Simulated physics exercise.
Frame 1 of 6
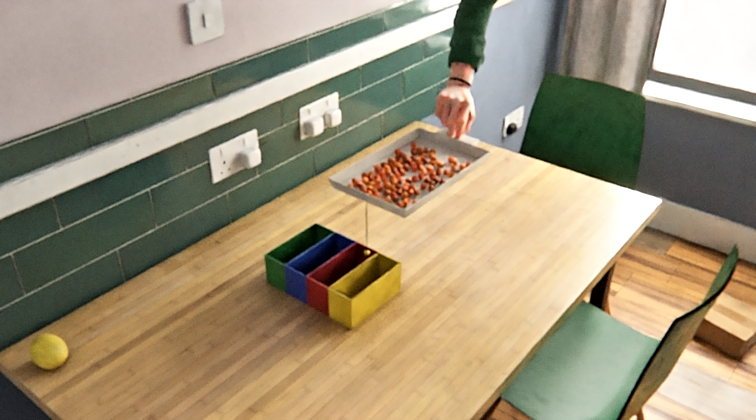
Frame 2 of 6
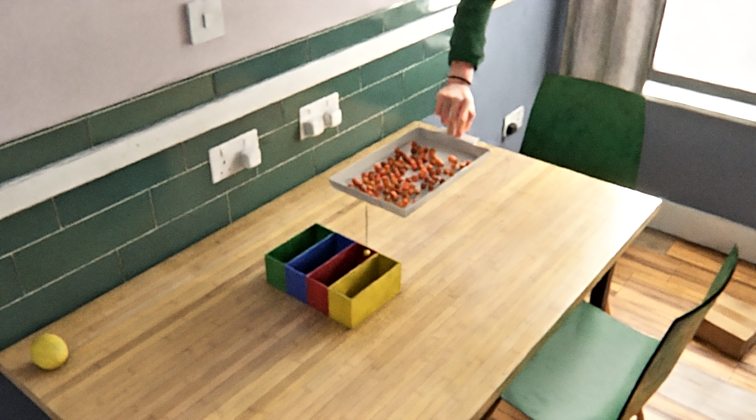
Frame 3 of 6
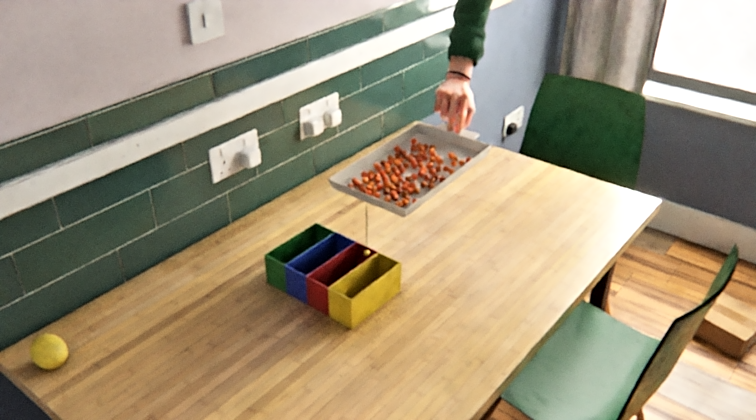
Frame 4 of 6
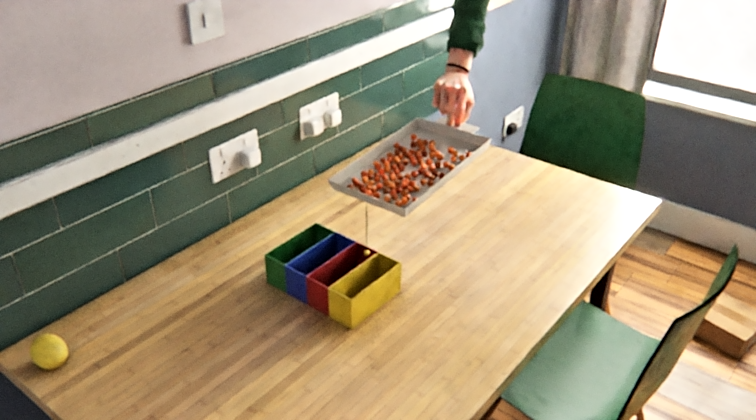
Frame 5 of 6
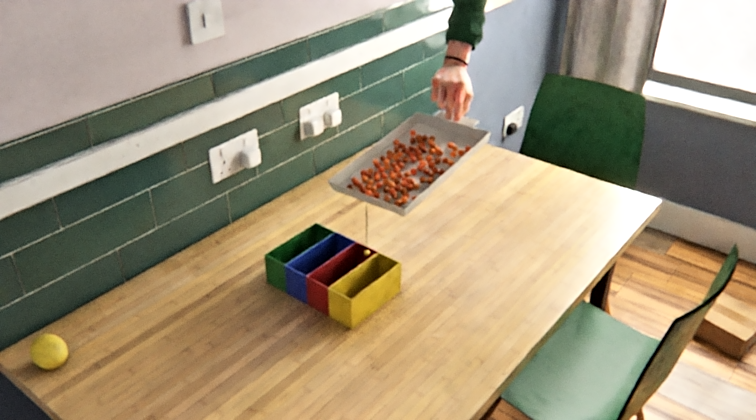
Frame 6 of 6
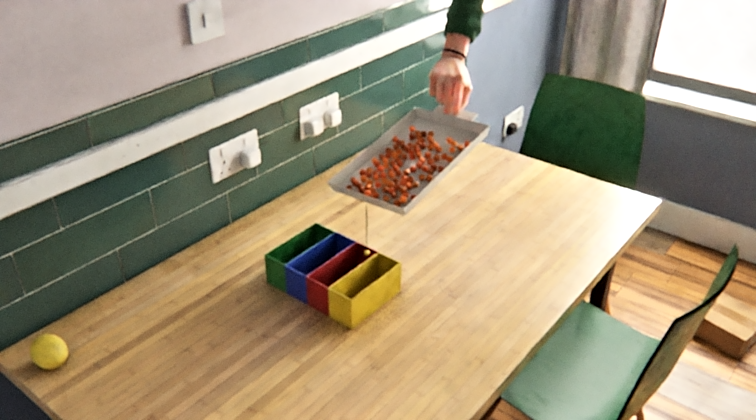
On a wooden table by a green-tiled wall, a hand held a tray of small orange-brown pieces above a box with green, blue, red and yellow cells, then slowly raised its far end slightly.
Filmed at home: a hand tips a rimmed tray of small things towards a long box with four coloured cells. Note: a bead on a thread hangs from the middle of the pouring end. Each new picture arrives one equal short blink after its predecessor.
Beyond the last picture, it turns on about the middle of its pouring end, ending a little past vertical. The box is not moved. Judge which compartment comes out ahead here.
I would say the blue compartment.
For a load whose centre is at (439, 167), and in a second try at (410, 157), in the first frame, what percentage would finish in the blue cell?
50 per cent for the first try, 60 per cent for the second.
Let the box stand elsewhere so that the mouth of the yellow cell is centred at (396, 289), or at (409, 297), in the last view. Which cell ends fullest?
The first time it is the green one, and the second time it is that green cell.
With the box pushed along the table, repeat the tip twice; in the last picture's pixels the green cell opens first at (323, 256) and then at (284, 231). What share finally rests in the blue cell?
About 30 and 10 per cent respectively.
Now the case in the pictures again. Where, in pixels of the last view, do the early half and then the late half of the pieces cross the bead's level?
The leading part at (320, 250), the rest of it at (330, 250).
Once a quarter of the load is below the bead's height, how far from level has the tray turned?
About 95 degrees.
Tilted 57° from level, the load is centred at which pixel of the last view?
About (364, 170).
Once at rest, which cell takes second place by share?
Next after the leader comes the cell in red.
Shortly afterwards, tray tipped steeply; the whole lot on the tray.
Next, tray tipped right over; near a quarter on the tray; near a quarter in the blue cell; a little in the red cell; a little in the green cell; a little in the yellow cell; near a quarter falling or outside the box.
Some moments later, tray tipped past a quarter turn; near half in the blue cell; near a third in the red cell; a little in the green cell; a little in the yellow cell; only a few falling or outside the box.
In the end, tray tipped past a quarter turn; near half in the blue cell; near a third in the red cell; a little in the green cell; a little in the yellow cell; only a few outside the box.
